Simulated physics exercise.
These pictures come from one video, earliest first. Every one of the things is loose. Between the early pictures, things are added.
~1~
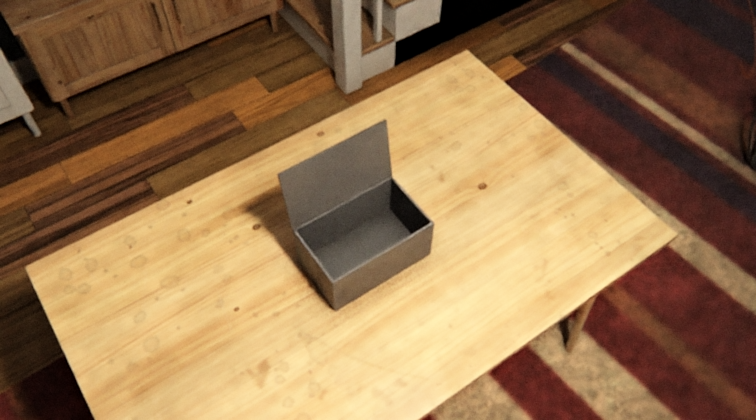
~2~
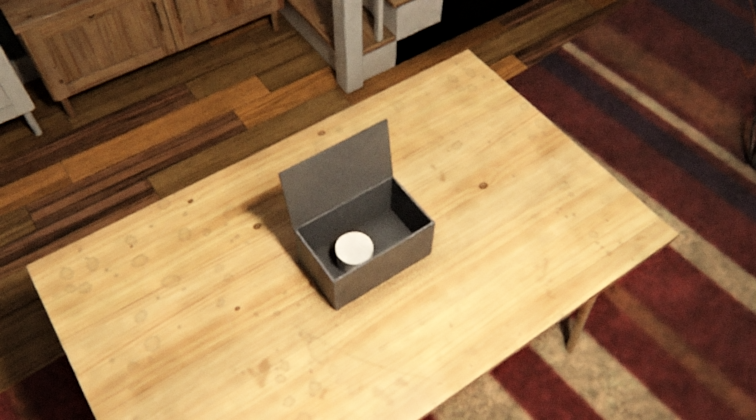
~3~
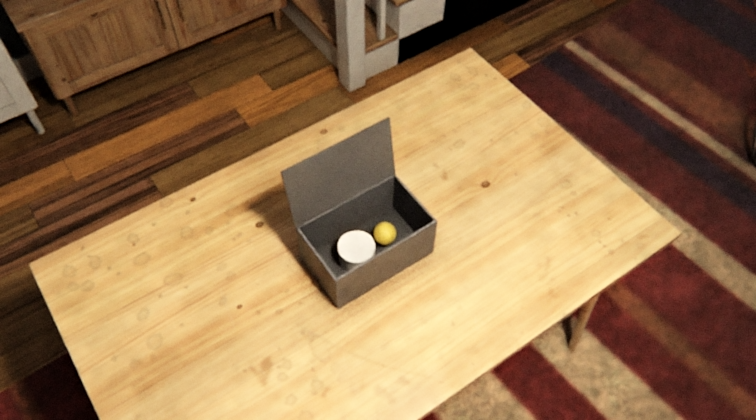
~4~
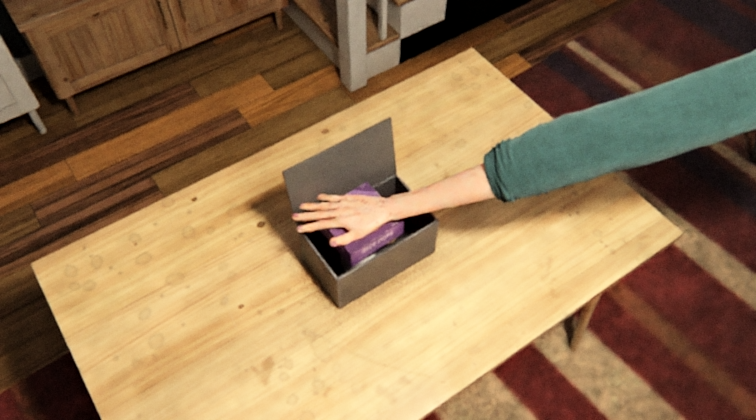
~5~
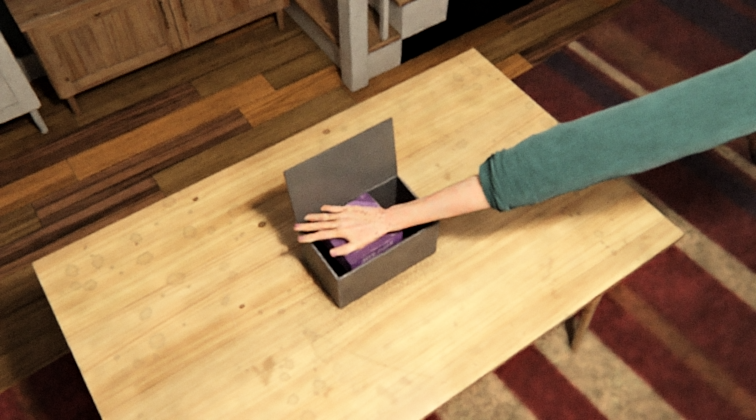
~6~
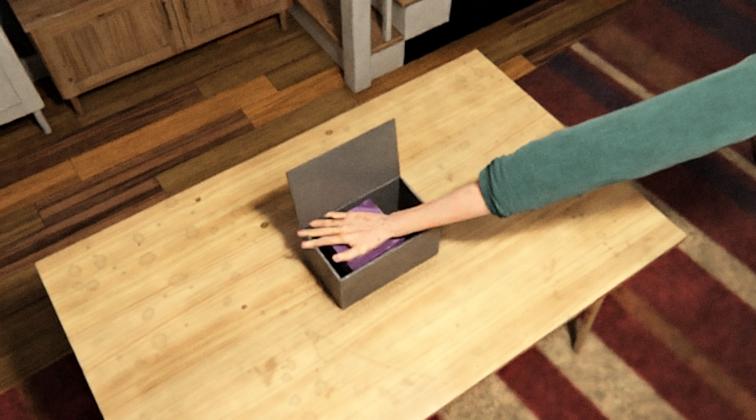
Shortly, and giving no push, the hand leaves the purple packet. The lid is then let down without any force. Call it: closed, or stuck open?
Closed.
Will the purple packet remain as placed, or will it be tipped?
Once everything settles, it keeps its original angle.
Then, 1.40 s later than the last frame, lid 72° above the rim.
Then, 2.00 s later than the last frame, lid 35° above the rim.
When it is over, lid shut; all 3 as before. End places, in pixels of the last picture, purple packet near (362, 240).
